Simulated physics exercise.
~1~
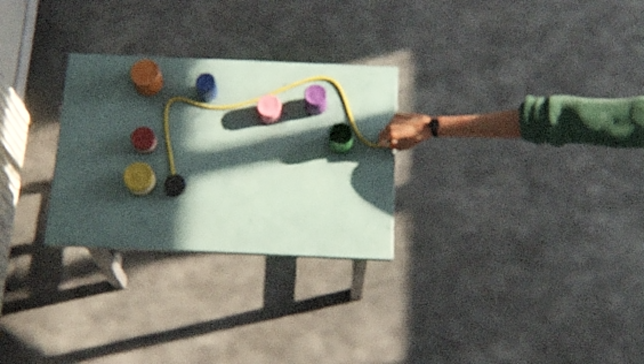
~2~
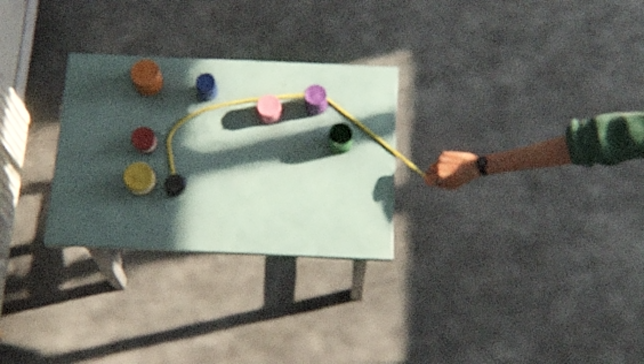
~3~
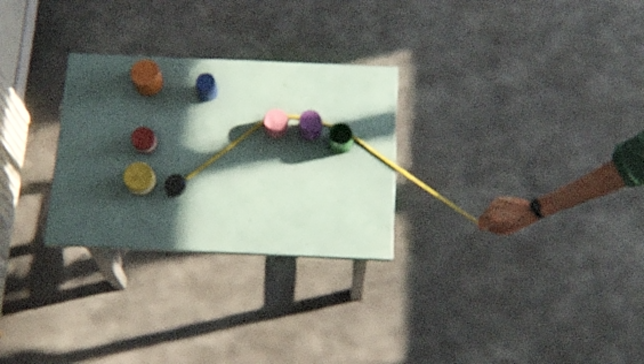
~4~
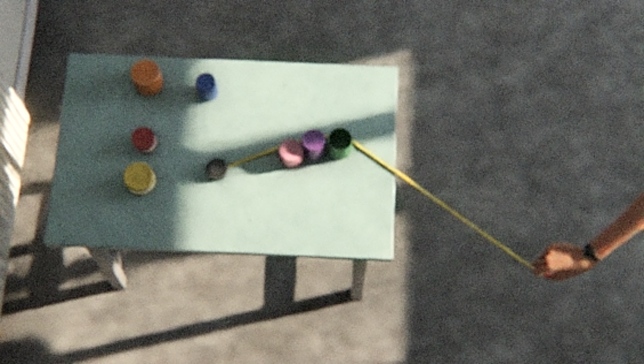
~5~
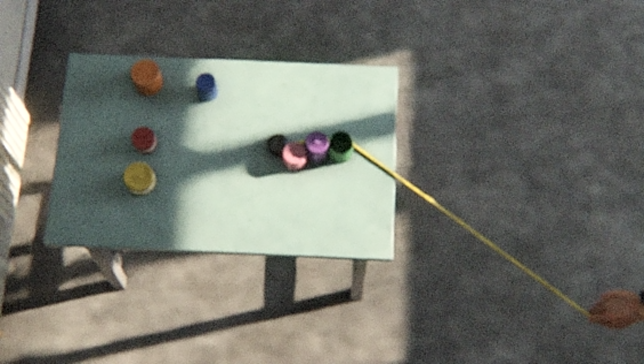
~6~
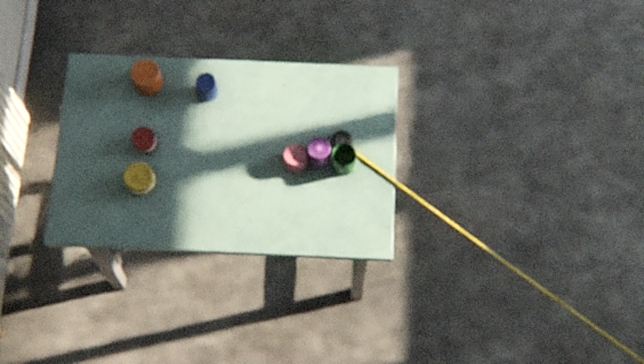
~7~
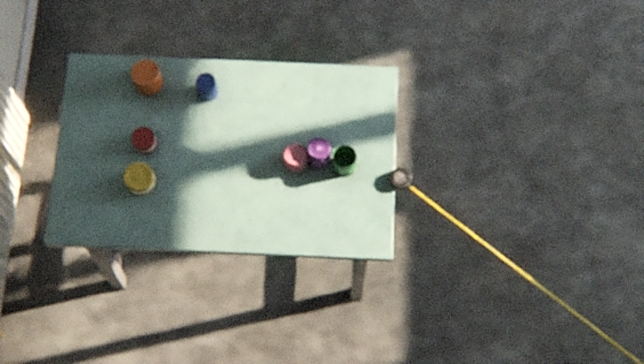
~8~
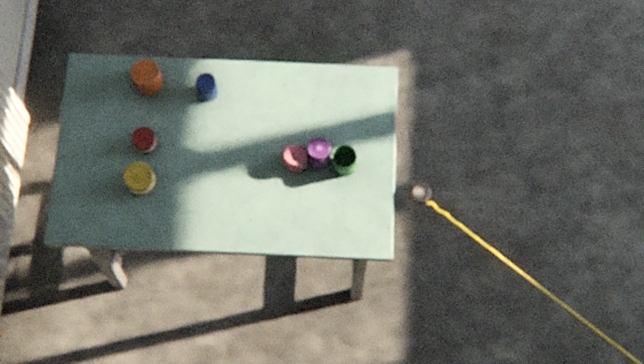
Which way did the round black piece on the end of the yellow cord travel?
It travelled to the right, across the table and off its edge.
A hand pulled a yellow cord to the right across a pale green table, dragging the pink, purple and green containers closer together, until the round black piece at its end slid past them and off the right edge, leaving the containers on the table.
